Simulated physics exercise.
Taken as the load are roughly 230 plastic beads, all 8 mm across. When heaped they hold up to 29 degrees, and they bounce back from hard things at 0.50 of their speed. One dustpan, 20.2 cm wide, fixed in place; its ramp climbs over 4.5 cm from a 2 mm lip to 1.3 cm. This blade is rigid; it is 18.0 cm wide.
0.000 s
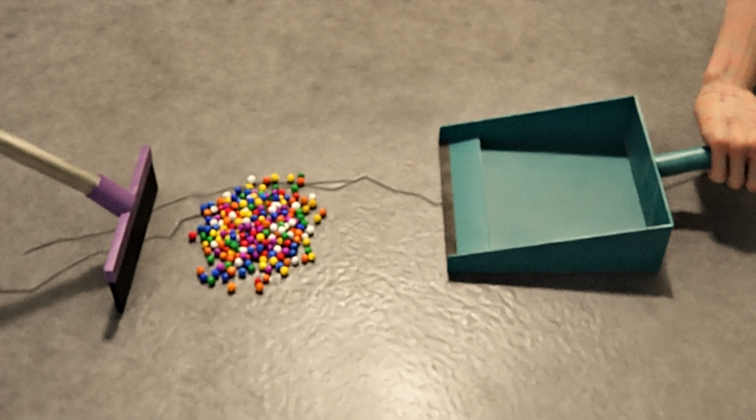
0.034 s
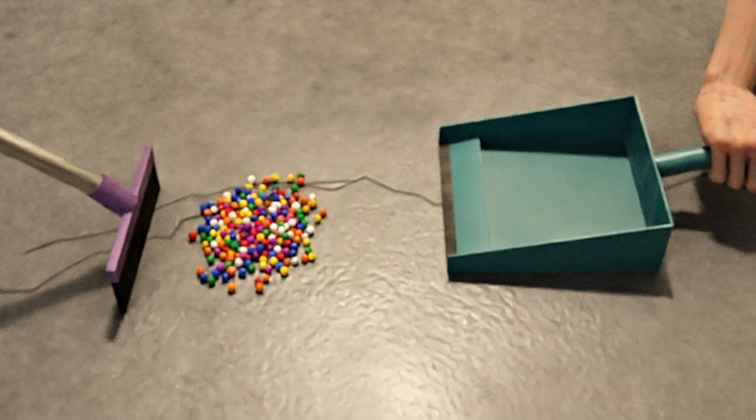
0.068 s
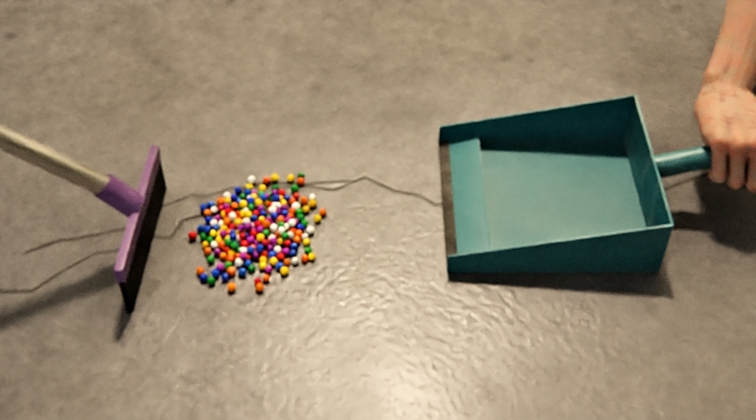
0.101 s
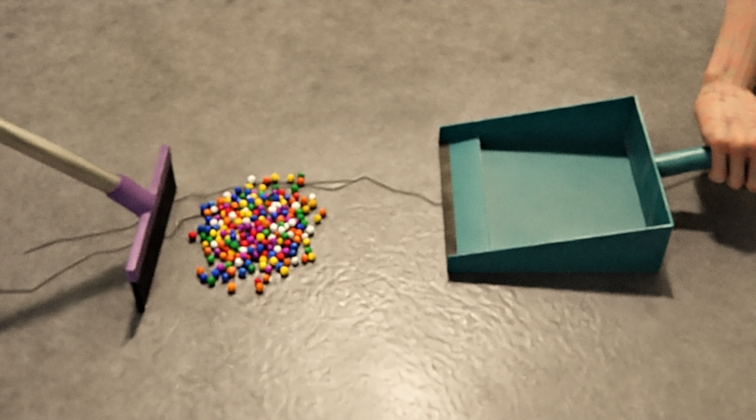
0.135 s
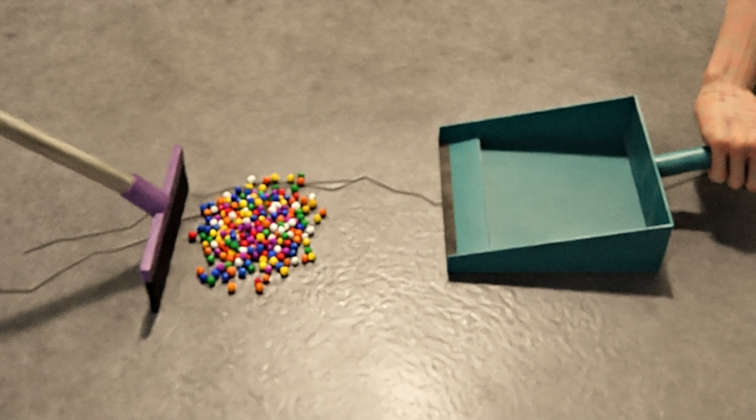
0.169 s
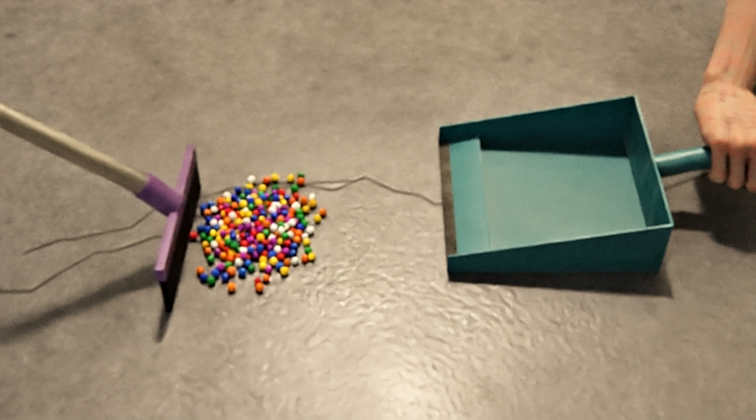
A purple blade on a pale handle slides steadily rightward from the left side of a grey, cracked floor, seen from above by a still camera. Between it and a teal dustpan on the right lies a loose cluster of small multicoloured beads. The blade closes the gap to the cluster's left edge while the beads, the dustpan and the hand gripping its handle stay still.
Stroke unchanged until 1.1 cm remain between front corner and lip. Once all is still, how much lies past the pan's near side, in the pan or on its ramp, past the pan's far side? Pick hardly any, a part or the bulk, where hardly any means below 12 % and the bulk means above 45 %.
Near side: A part; pan: A part; far side: Hardly any.
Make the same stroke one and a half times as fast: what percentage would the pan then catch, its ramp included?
Then about 40 per cent.
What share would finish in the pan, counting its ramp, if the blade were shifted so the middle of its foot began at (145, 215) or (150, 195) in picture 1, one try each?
I'd put it near 45 per cent for the first and near 35 per cent for the second.
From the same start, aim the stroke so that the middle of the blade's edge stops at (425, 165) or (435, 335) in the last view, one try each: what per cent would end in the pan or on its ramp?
Roughly 30 per cent for the first try and 0 per cent for the second.
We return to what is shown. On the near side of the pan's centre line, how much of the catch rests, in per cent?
Roughly 80 per cent.
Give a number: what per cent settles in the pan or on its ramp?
It comes to close to 35 percent.
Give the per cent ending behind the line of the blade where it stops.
20 %.
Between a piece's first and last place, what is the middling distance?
It works out to roughly 22 cm.
Then, at 0.48 s, middle of the blade 15 cm from the lip; 0 % over the lip, far side 0 %, near side 15 %.
Then, at 0.69 s, middle of the blade 6 cm from the lip; 0 % over the lip, far side 0 %, near side 20 %.
After 1.01 s, middle of the blade 2 cm from the lip; 40 % over the lip, far side 0 %, near side 20 %.
At rest (1.5 s), near side 20 %, pan 35 %, far side 0 %, in front of the lip or behind the blade 40 %.
